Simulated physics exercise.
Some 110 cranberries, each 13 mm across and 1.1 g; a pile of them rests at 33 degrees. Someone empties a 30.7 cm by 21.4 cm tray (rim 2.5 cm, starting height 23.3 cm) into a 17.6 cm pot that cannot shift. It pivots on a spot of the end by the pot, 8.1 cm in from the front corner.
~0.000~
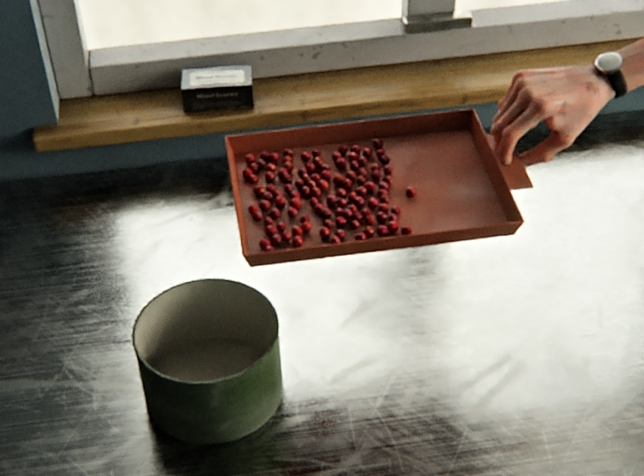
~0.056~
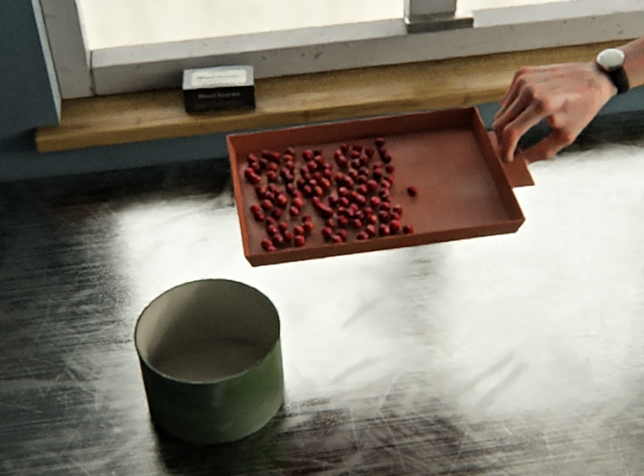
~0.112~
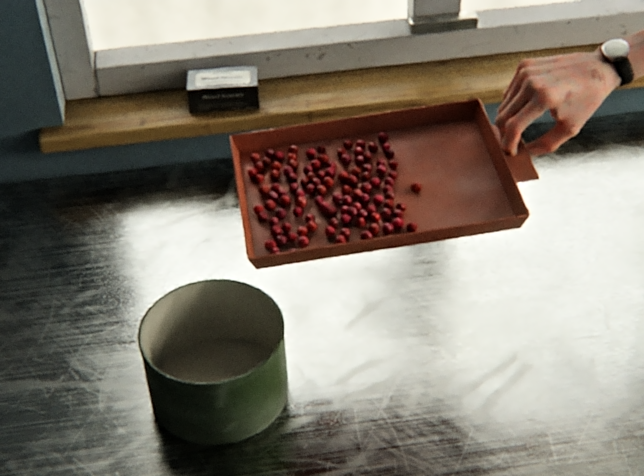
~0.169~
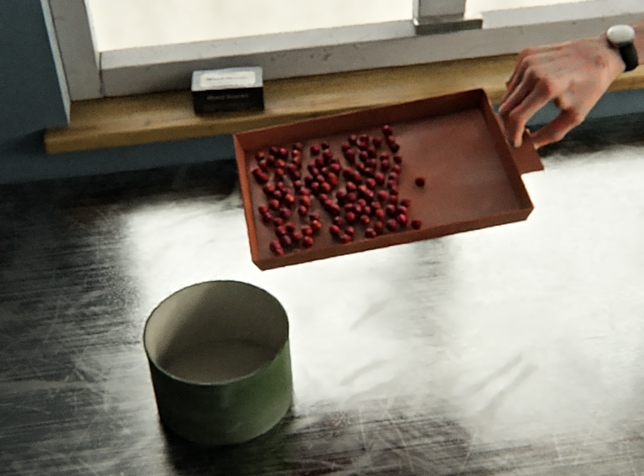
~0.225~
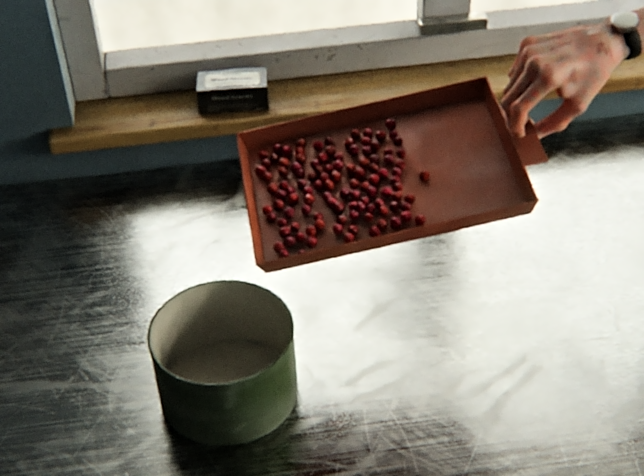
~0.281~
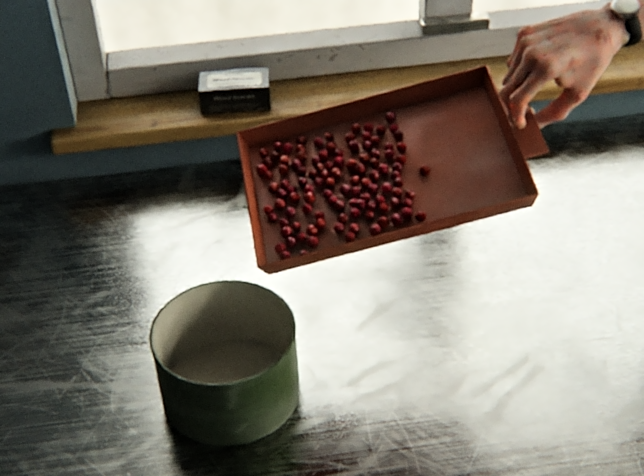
A hand wearing a wristwatch holds a shallow reddish-brown tray of dark red cranberries level above a dark, shiny tabletop, near a green pot. Gripping the right end, the hand gradually raises that side, slanting the tray down toward the left, while the berries stay clustered in its left part.
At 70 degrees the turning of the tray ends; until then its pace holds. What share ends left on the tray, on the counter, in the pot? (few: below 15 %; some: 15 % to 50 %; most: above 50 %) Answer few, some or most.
Left on the tray: Most; on the counter: Few; in the pot: Few.
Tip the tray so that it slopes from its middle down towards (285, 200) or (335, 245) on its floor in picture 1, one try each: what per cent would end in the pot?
About 0 and 0 per cent.
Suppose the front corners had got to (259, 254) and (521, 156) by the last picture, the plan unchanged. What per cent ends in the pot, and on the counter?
Pot 0, counter 0.
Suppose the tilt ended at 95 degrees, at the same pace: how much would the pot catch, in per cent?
It would be near 100 per cent.
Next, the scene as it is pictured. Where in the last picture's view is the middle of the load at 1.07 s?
Near (284, 202).
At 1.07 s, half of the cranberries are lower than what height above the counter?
About 28 cm.
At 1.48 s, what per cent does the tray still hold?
Some 100 per cent of the load.
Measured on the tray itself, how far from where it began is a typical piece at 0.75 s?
Roughly 5 cm.
After 0.75 s, tilt 40 degrees; the tray holds 100 %, the pot 0 %.
After 1.07 s, tilt 58 degrees; the tray holds 100 %, the pot 0 %.
Then, at 1.48 s, tilt 70 degrees; the tray holds 100 %, the pot 0 %.
At rest (1.8 s), tray 100 %, counter 0 %, pot 0 %.
